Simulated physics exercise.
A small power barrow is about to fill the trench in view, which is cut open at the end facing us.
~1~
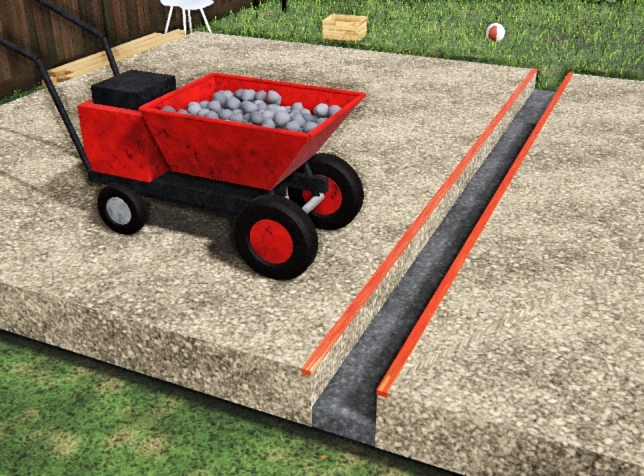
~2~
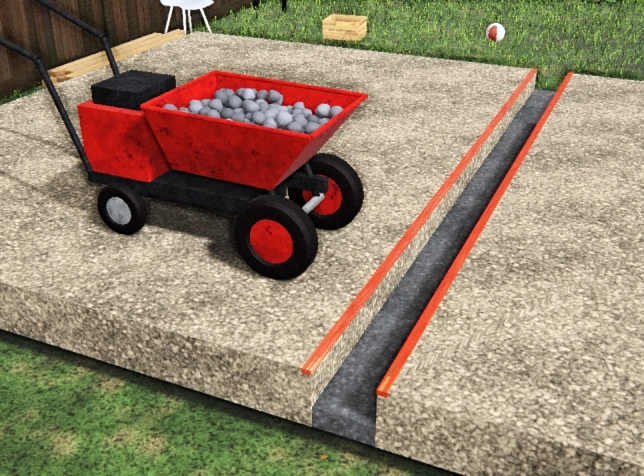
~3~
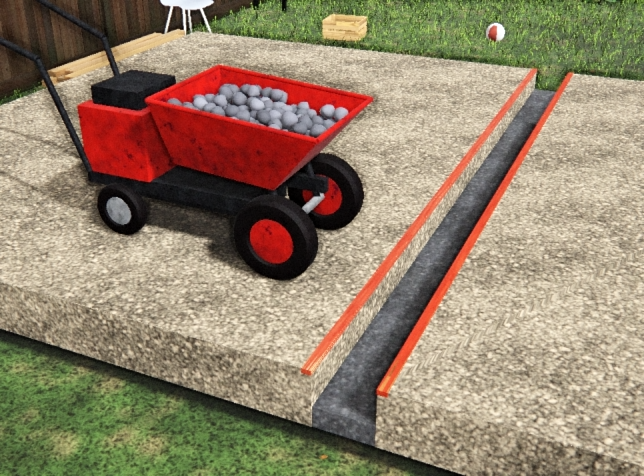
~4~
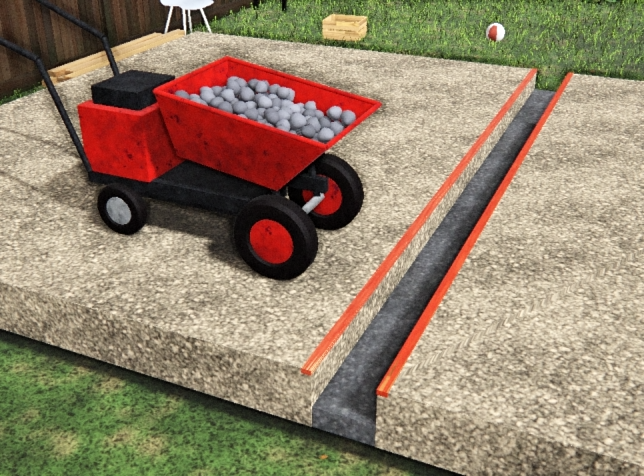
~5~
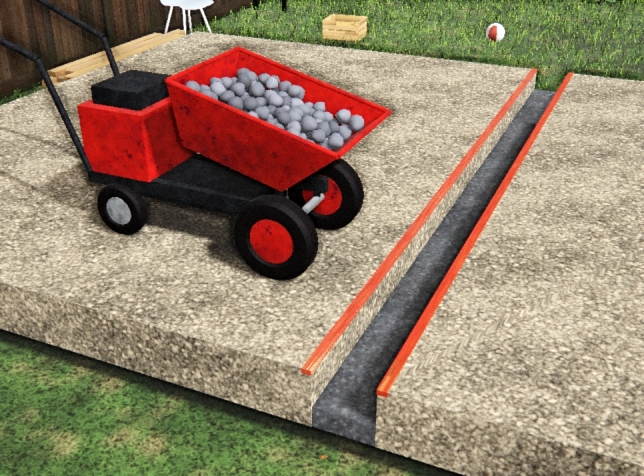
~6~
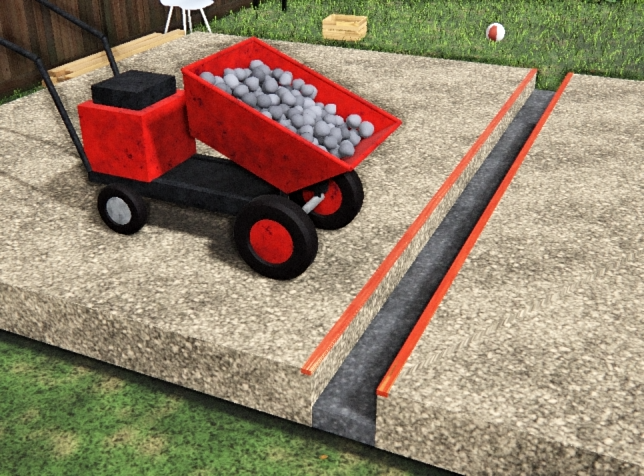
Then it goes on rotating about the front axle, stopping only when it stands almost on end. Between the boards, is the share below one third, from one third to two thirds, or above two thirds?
Seems like the amount in the trench is in the middle range, from a third up to two thirds.
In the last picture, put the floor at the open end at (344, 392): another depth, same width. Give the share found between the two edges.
It lands somewhere near 30 percent.
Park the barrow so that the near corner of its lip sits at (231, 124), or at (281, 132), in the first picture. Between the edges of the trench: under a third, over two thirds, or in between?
Try one, between a third and two thirds; try two, above two thirds.
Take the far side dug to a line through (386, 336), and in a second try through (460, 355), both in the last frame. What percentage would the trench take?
Roughly 20 percent first and 100 percent second.
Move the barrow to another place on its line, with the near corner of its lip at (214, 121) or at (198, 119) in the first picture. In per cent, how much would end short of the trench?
40 % and 50 %, in that order.
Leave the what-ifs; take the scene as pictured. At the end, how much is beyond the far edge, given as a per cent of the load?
My estimate is around 40 percent.
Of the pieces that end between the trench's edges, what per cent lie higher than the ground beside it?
Near 20 %.
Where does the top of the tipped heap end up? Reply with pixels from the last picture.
Summit once settled: About (479, 261).
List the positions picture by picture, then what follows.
The first picture shows lip of the skip (308, 136), level; top of the load (257, 119), round cobbles; first edge of the trench (340, 324); far edge (411, 342), the trench under half as wide as the skip, and about half as deep as wide.
The second picture shows lip of the skip (311, 138), tipped barely; top of the load (258, 118).
The third picture shows lip of the skip (317, 141), tipped barely; top of the load (232, 113).
The fourth picture shows lip of the skip (326, 148), tipped a little; top of the load (235, 108).
The fifth picture shows lip of the skip (338, 157), tipped clearly; top of the load (238, 90).
The sixth picture shows lip of the skip (350, 169), tipped clearly; top of the load (256, 93); first edge of the trench (340, 324); far edge (411, 342).
Just after the last frame, skip tipped steeply; every one in the skip.
A moment on, skip tipped right over; roughly two thirds in the skip; about a tenth in or heaped over the trench; about a tenth beyond it; just a few falling.
Further on, skip tipped right over; about a tenth in the skip; roughly half in or heaped over the trench; roughly a third beyond it.
When it is over, skip tipped right over; about a tenth in the skip; roughly half in or heaped over the trench; roughly a third beyond it.
